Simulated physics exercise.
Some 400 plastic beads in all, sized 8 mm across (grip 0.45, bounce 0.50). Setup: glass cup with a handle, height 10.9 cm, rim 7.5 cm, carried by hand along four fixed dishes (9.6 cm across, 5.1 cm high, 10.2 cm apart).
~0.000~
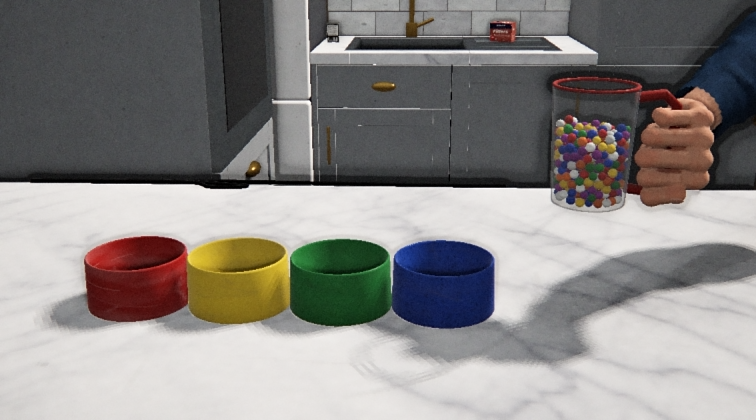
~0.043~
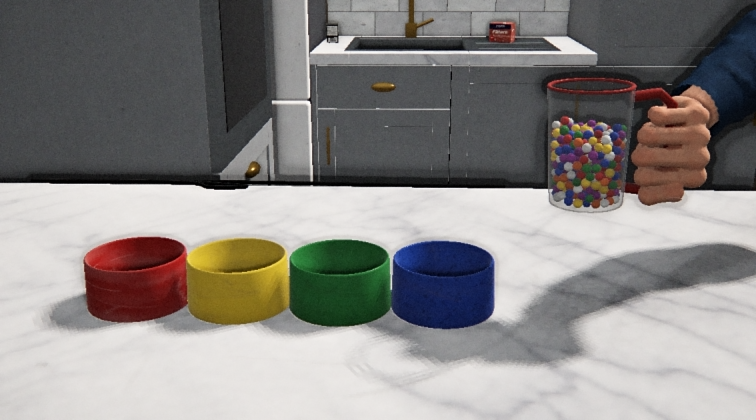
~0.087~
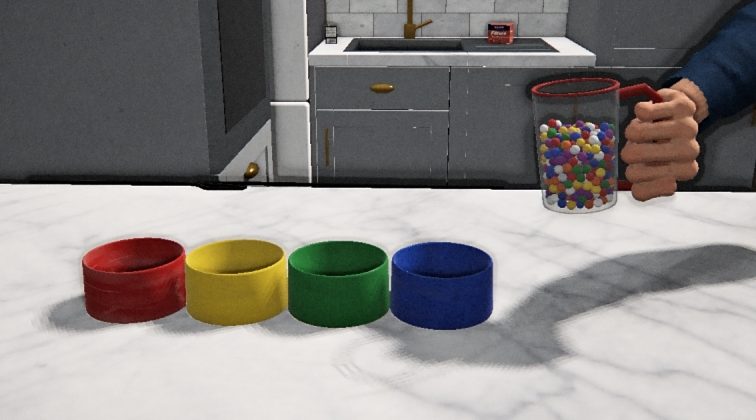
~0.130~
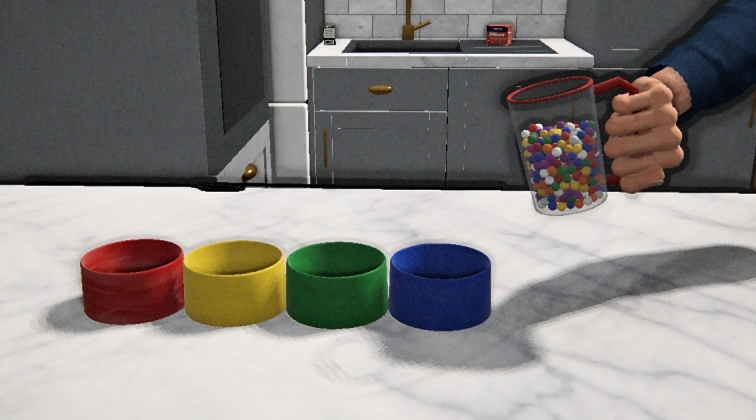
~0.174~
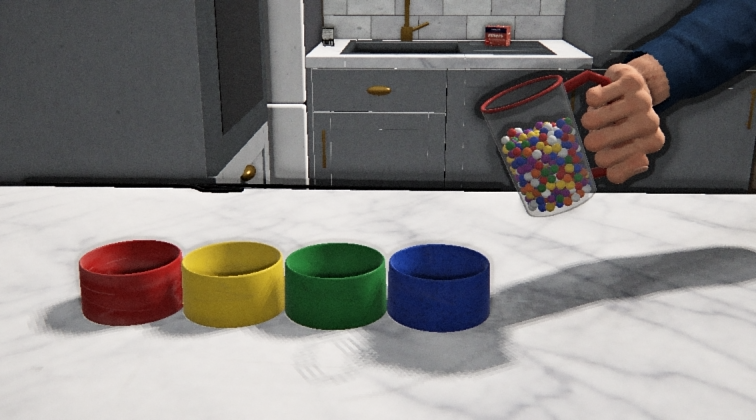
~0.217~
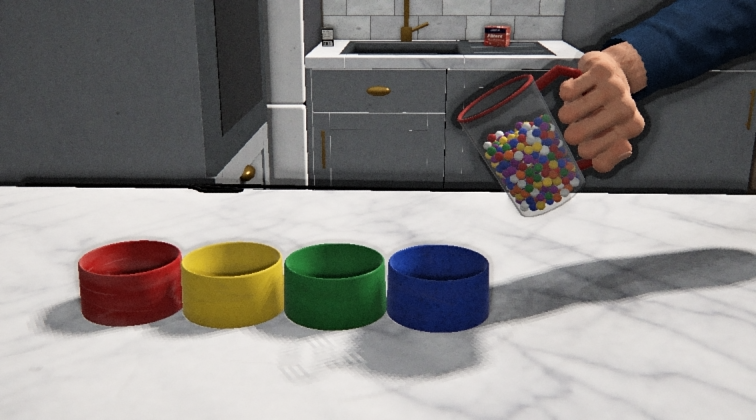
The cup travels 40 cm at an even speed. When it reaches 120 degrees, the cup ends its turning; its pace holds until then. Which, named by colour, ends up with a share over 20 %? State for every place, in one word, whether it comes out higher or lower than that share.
Red dish: Higher, blue dish: Lower, green dish: Lower, yellow dish: Higher, counter: Lower.
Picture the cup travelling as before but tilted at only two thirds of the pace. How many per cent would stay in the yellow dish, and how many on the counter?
In that case the yellow dish gets 0 and the counter gets 30.
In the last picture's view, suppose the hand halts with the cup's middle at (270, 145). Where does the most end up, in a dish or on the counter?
The winner: Yellow.
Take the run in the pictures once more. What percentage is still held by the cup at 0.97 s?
About 10 percent of the load.
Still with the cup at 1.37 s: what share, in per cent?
I'd say close to 0 per cent.
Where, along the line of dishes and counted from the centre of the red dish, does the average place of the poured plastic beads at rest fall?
It ends up close to 5 cm toward the picture's right edge.
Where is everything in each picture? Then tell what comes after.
Cup at (592, 144), tilt 0 degrees, lip at (555, 85), moved 0.0 cm; middle of the pieces at (592, 158); blue dish at (444, 258); green dish at (340, 257); yellow dish at (238, 255); red dish at (136, 253), in the first picture.
Cup at (588, 145), tilt 2 degrees, lip at (549, 87), moved 0.3 cm; middle of the pieces at (588, 158), in the second picture.
Cup at (577, 146), tilt 6 degrees, lip at (533, 92), moved 1.2 cm; middle of the pieces at (579, 159), in the third picture.
Cup at (560, 147), tilt 14 degrees, lip at (509, 100), moved 2.6 cm; middle of the pieces at (564, 160), in the fourth picture.
Cup at (541, 148), tilt 23 degrees, lip at (482, 110), moved 4.2 cm; middle of the pieces at (547, 160), in the fifth picture.
Cup at (524, 148), tilt 32 degrees, lip at (459, 120), moved 5.7 cm; middle of the pieces at (531, 159); blue dish at (439, 263); green dish at (335, 261); yellow dish at (232, 259); red dish at (130, 258). Its pace works out near 205 degrees a second; the hand travels 36 cm a second, in the sixth picture.
Then, at 0.67 s, tilt 119 degrees; cup holds 85 %, green 5 %, yellow 5 %.
After 0.97 s, tilt 120 degrees; cup holds 10 %, red 20 %, yellow 50 %.
Then, at 1.37 s, tilt 120 degrees; cup holds 0 %, red 40 %, yellow 50 %.
At rest (1.8 s), red 40 %, blue 0 %, green 0 %, yellow 50 %, counter 5 %.
